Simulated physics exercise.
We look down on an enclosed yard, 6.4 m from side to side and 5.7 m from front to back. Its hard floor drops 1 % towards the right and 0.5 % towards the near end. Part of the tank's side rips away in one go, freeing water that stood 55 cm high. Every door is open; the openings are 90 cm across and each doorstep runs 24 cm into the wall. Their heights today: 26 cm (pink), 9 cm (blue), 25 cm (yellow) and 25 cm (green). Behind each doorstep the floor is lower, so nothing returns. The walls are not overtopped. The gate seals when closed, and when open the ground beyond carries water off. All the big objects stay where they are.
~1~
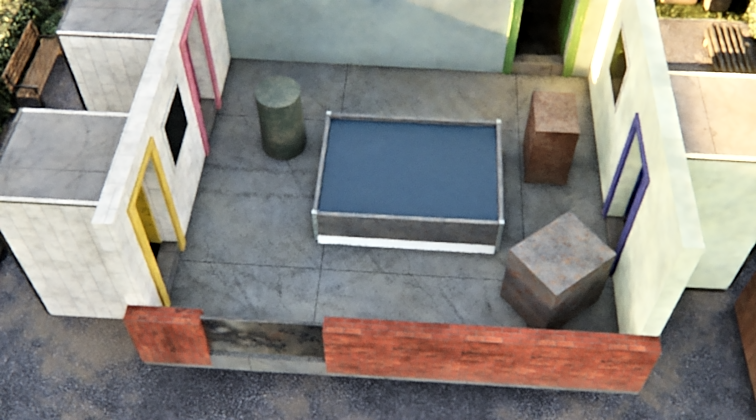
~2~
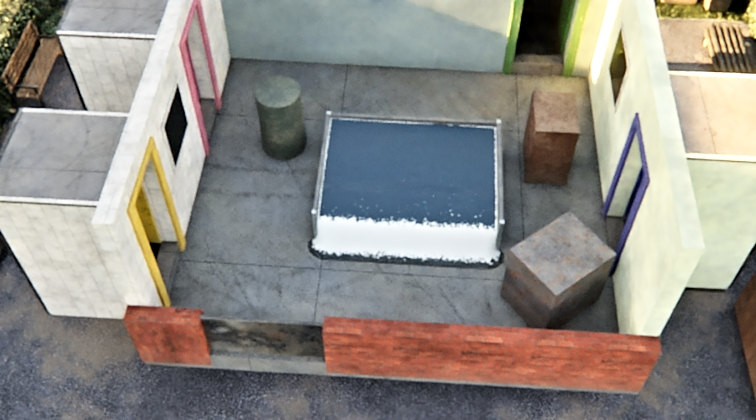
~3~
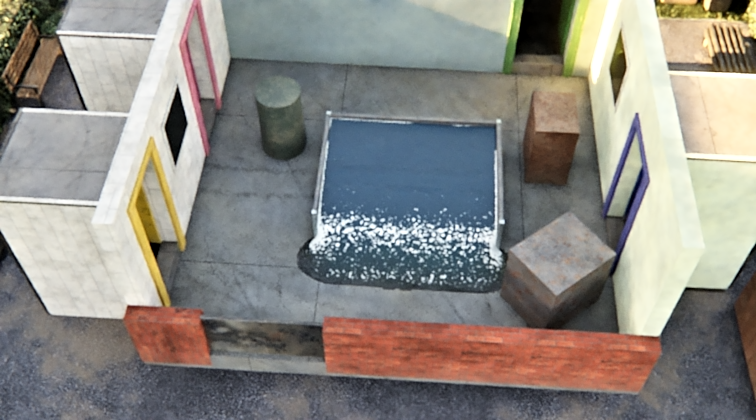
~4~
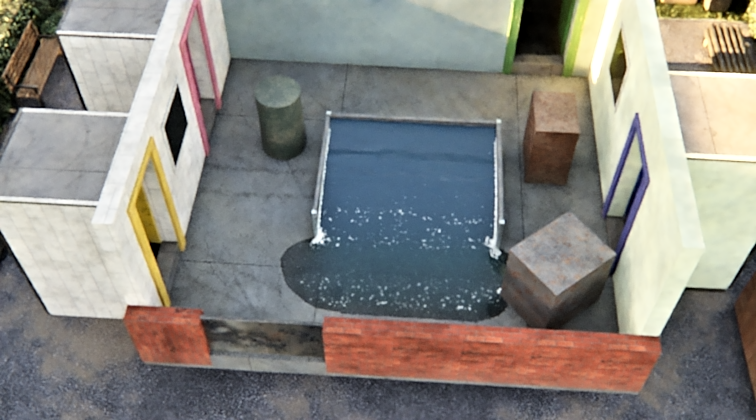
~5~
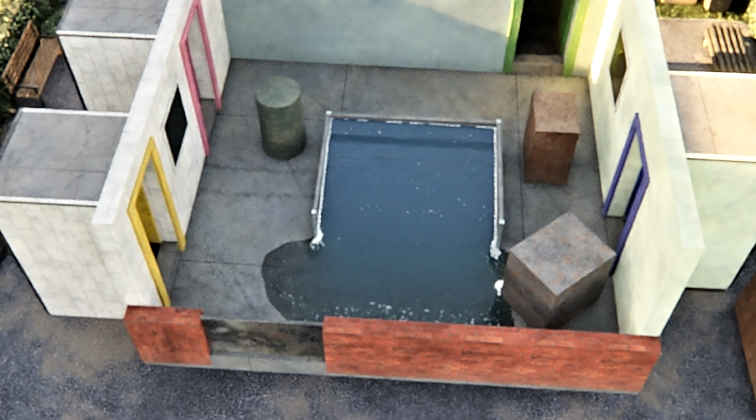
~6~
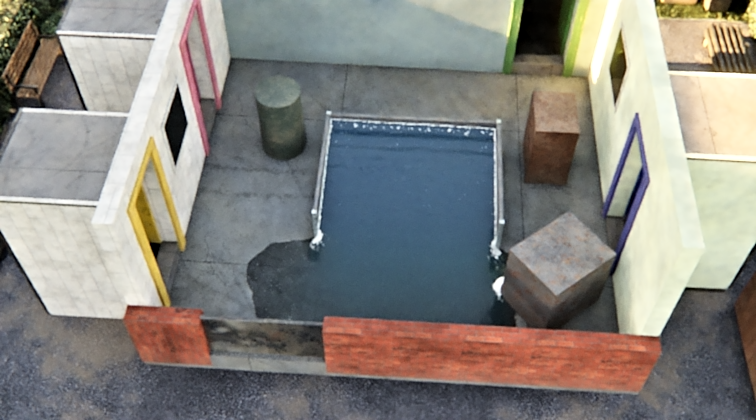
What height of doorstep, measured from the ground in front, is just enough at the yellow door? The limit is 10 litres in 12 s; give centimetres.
About 21 cm.
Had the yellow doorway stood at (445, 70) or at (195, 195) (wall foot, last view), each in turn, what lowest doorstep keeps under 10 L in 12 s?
About 9.5 and 7.0 cm.
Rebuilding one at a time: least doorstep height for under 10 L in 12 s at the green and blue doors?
Roughly 11.0 cm at green and 9.0 cm at blue.
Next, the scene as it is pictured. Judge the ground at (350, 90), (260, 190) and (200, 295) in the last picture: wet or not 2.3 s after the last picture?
In turn: Not reached, dry, wet.
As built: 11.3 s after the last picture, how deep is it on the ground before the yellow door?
Roughly 6.5 cm deep.
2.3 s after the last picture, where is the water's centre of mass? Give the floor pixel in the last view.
At about (400, 275).
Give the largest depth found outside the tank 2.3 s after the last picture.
About 38 cm.
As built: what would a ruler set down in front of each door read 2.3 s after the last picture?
In cm: Pink 0, blue 9, yellow 25, green 0.
Then, 0.7 s after the last picture water covers 25 % of the floor, deepest (43 cm) near (446, 355); it has not reached the yellow door.
Then, 2.3 s after the last picture water covers 45 % of the floor, deepest (38 cm) near (618, 366); 25 cm at the yellow door, 0 litres in over its 25 cm doorstep.
Then, 11.3 s after the last picture water covers 100 % of the floor, deepest (16 cm) near (592, 149); 7 cm at the yellow door, 2 litres in over its 25 cm doorstep.
At the yellow door as built, the water peaked near 25 cm, 2.5 s after the last picture.
Run again over the same 12 s with other heights there, 26 litres in over 18 cm, 3 litres over 24 cm. The limit of 10 litres is kept from about 21 cm up.
